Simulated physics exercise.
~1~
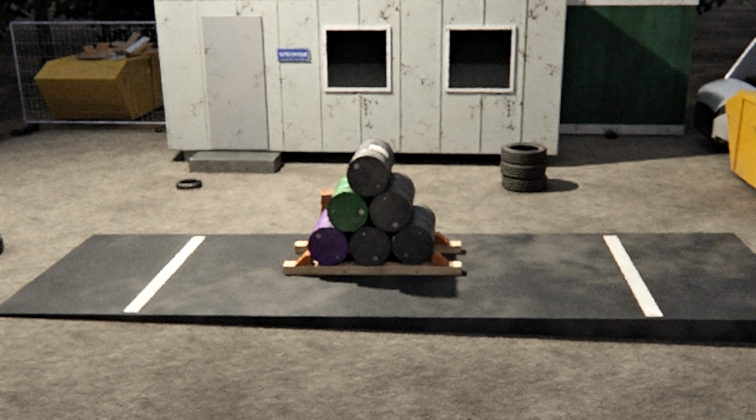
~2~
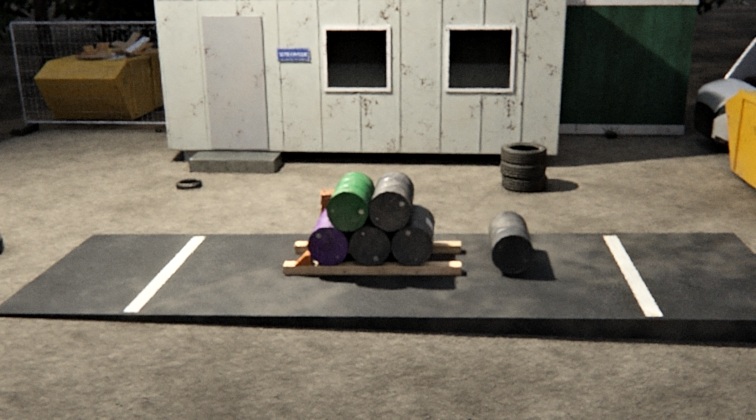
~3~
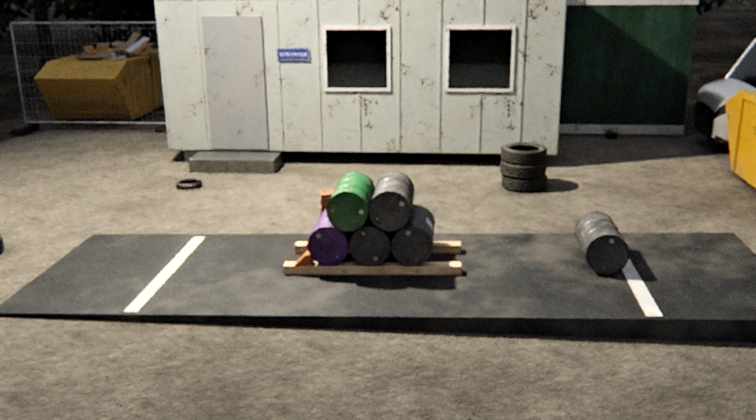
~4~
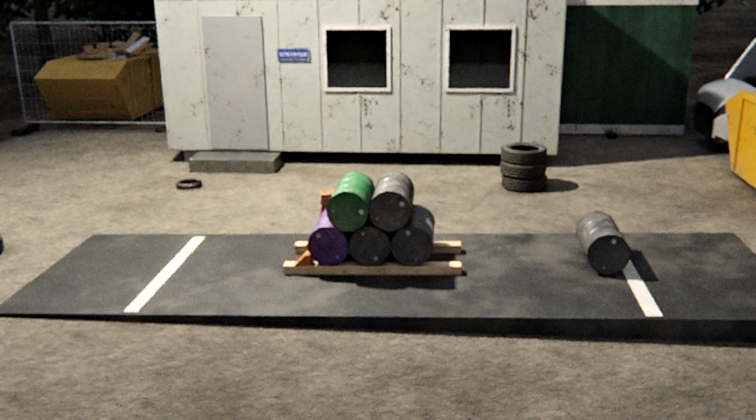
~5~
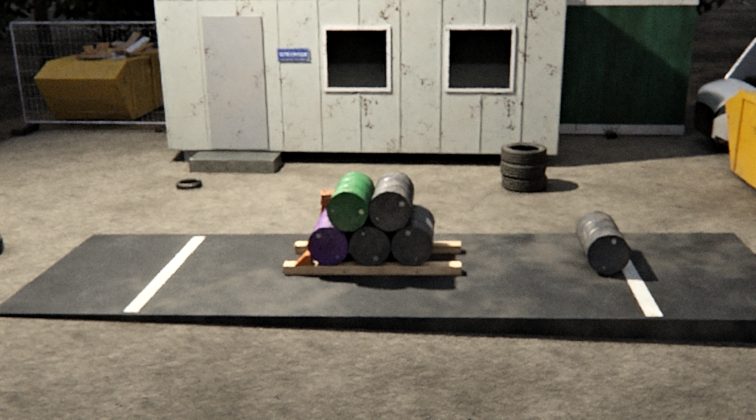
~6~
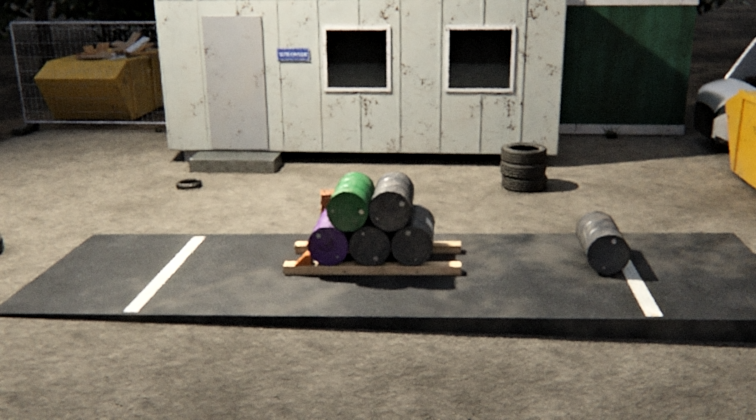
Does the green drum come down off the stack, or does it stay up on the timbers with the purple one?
The green drum stays up in the stack, and the purple one also remains in its place on the timbers.
